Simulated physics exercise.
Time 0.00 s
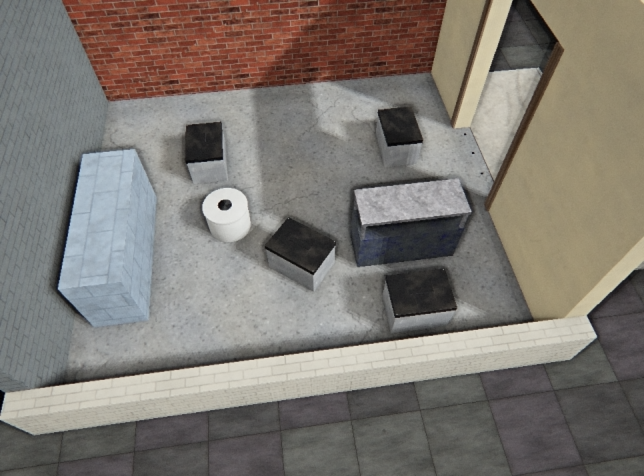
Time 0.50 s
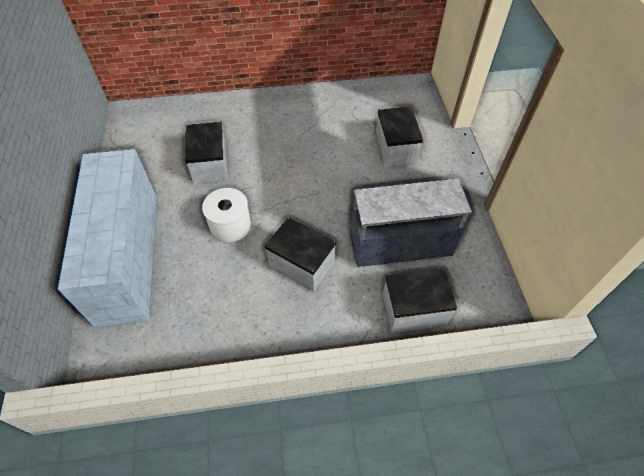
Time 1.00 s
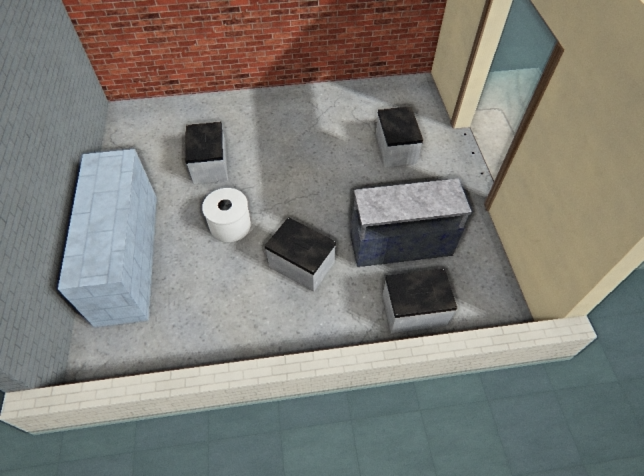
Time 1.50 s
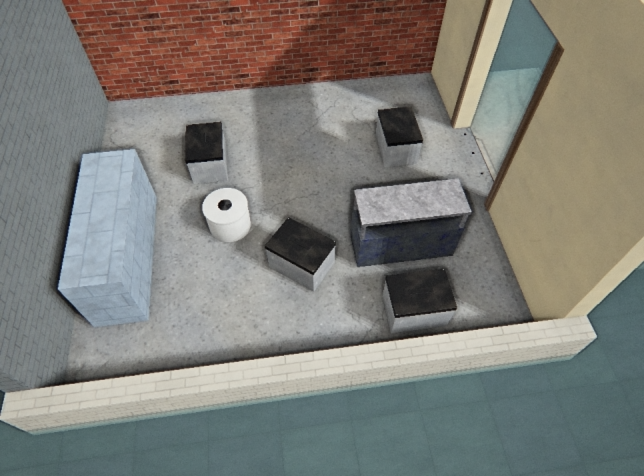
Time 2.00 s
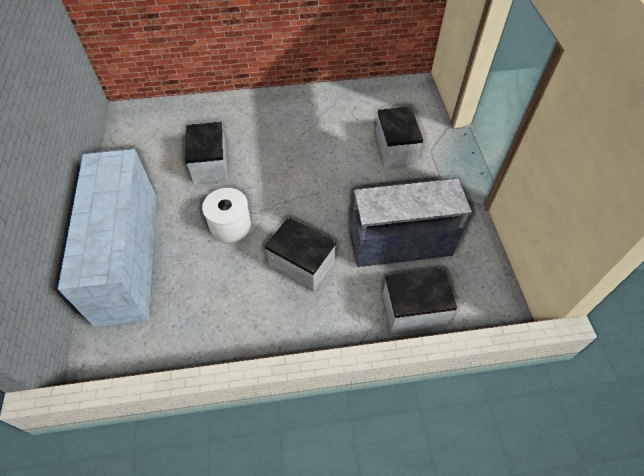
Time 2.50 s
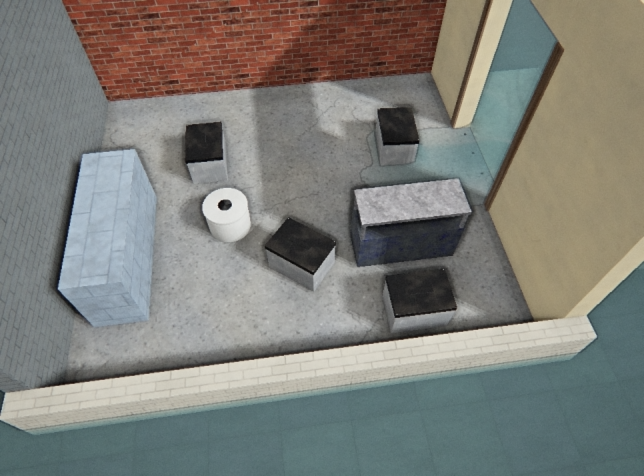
We see a walled room from above, with blocks and a white cylinder standing still on a grey floor, as bluish water covers the paving outside, then enters through the doorway at right and spreads over the nearby floor.
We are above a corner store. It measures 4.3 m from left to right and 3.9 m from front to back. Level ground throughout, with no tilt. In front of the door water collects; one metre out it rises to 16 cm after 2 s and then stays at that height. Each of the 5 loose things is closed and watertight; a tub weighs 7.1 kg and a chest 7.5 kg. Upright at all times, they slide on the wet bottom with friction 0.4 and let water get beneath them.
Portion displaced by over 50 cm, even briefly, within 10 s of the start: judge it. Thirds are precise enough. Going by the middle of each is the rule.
I'd put it at between one and two thirds.
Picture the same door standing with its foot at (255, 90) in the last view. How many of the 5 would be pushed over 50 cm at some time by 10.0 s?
Then 4 of them would.
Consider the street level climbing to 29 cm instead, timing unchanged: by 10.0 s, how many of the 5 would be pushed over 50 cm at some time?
Then 5 of them.
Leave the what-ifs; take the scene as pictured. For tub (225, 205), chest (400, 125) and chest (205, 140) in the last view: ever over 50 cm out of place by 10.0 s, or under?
First farther, then farther, then farther.
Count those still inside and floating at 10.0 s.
At that moment 3.
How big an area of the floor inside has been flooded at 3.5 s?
Wet area: Approx. 5.0 m2.
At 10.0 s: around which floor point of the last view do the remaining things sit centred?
(240, 225).
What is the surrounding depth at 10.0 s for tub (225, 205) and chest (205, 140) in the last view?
Depths: Near 4 cm, then near 10 cm.
After 3.5 s 1 of 5 are over 50 cm from their spots; 0 afloat.
After 4.5 s 1 of 5 are over 50 cm from their spots; 0 afloat.
After 7.0 s 3 of 5 are over 50 cm from their spots; 2 afloat.
After 10.0 s 3 of 5 are over 50 cm from their spots, and 3 have been at some point; 3 afloat.
